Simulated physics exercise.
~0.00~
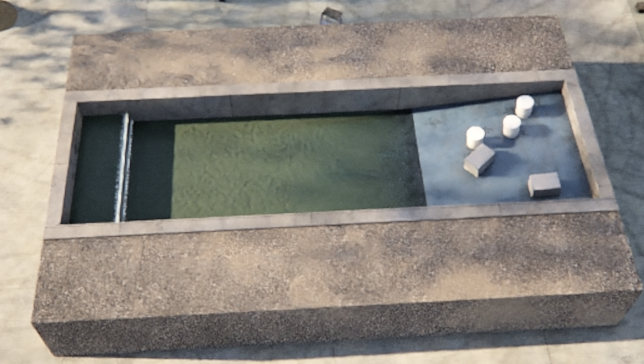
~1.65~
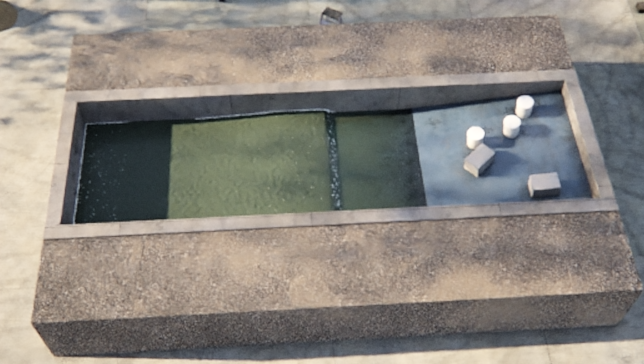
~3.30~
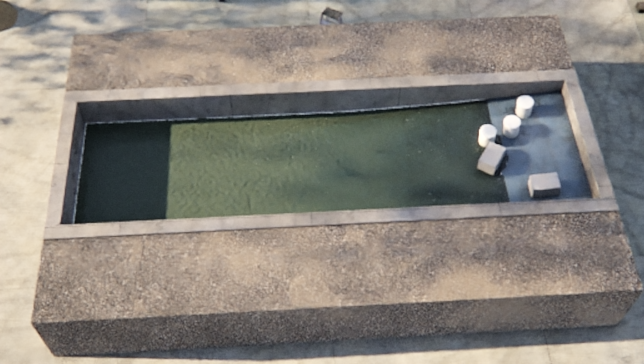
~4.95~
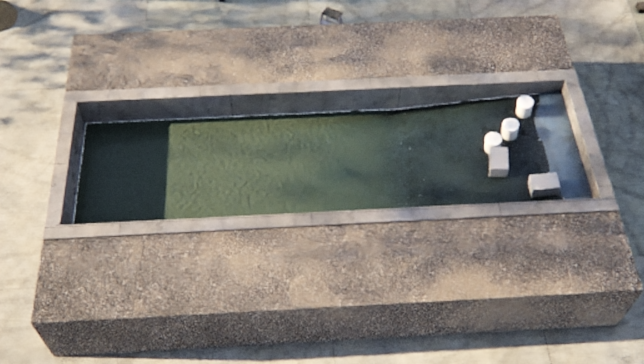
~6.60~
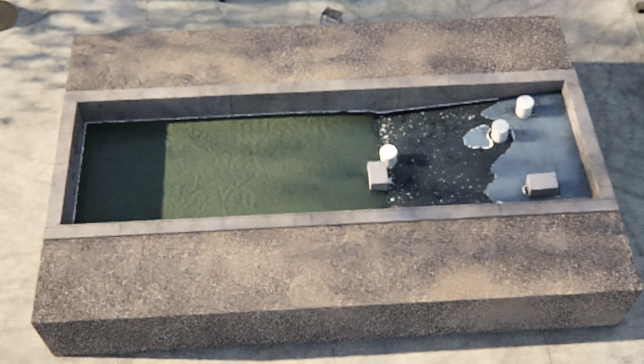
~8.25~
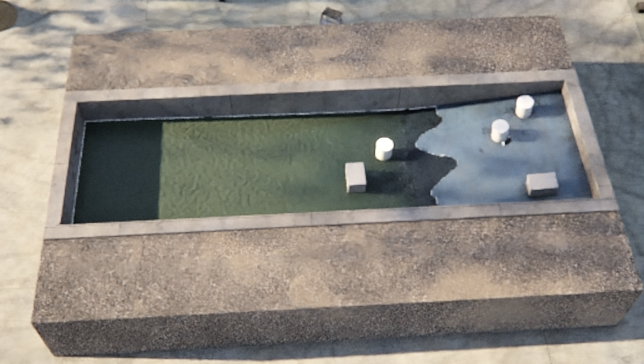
On a boat ramp, a wave nudges crates and pails right, then carries two left afloat.
